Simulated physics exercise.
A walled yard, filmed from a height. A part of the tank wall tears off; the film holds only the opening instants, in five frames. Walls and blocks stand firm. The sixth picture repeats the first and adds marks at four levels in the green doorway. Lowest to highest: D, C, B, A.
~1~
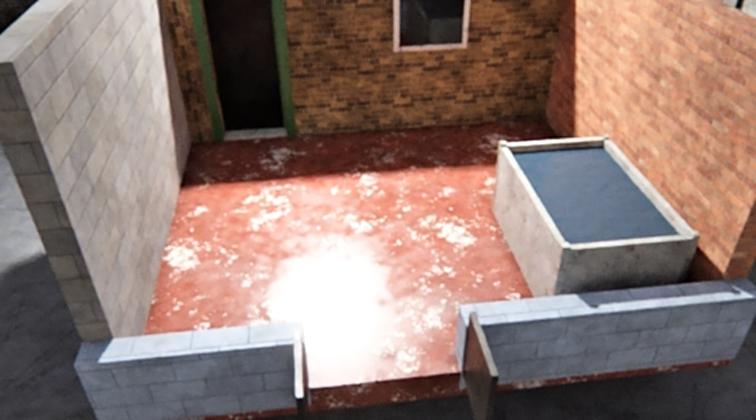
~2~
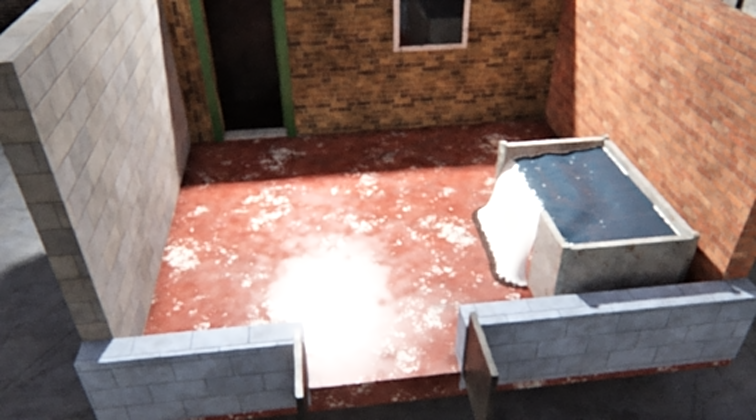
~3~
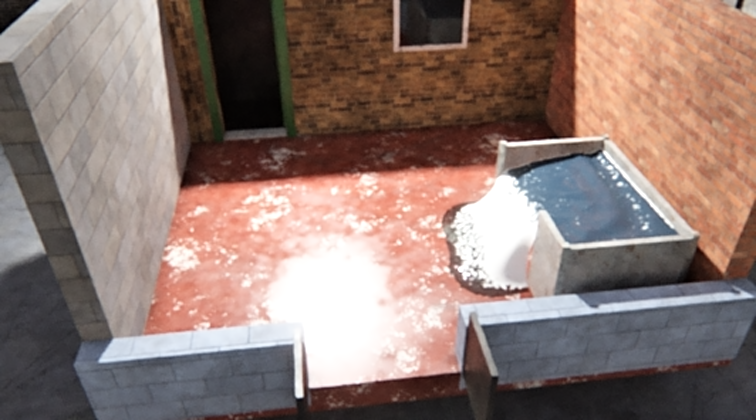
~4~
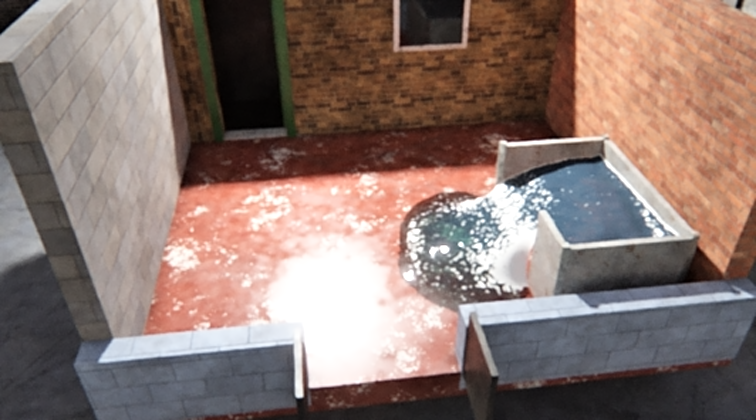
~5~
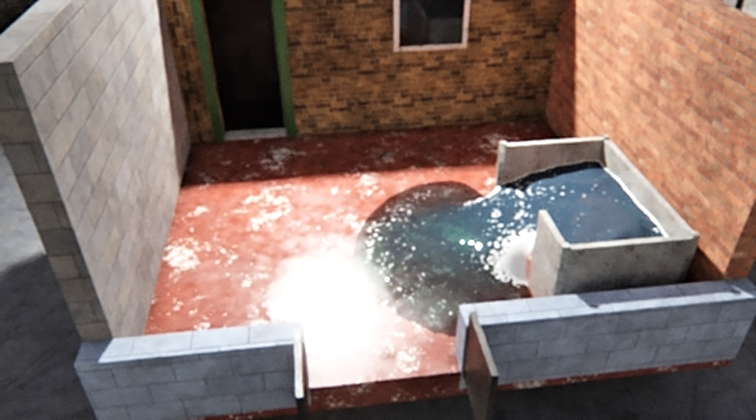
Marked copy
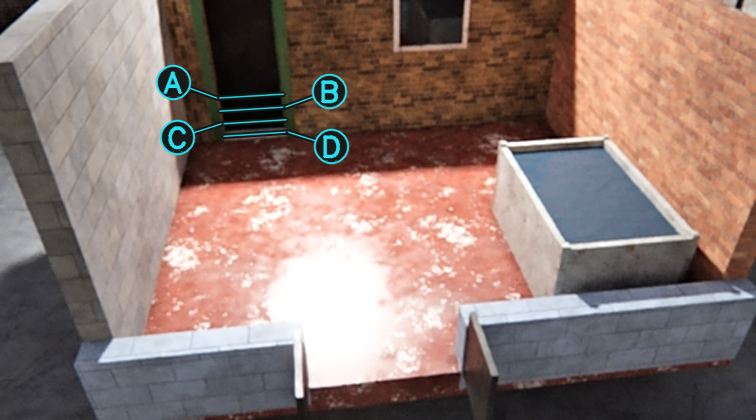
In a walled yard with a red floor, water in a raised tank on the right burst out through its left side, poured down foaming, and spread leftward in a dark, widening pool.
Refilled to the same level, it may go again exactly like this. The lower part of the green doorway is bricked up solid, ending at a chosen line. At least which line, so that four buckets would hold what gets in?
I would pick mark C.
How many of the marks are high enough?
Three of them.
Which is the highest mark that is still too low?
The answer is D.
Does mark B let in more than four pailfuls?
No, not at all.
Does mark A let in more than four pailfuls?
No, that is safe.
On the marked copy, A at (250, 96); B at (252, 109); C at (254, 121); D at (255, 134); from the bottom up D, C, B, A.
If A is chosen, nothing gets over.
If B is chosen, nothing gets over.
If C is chosen, a splash gets over, under a bucket.
If D is chosen, about 11 bucketfuls get in.
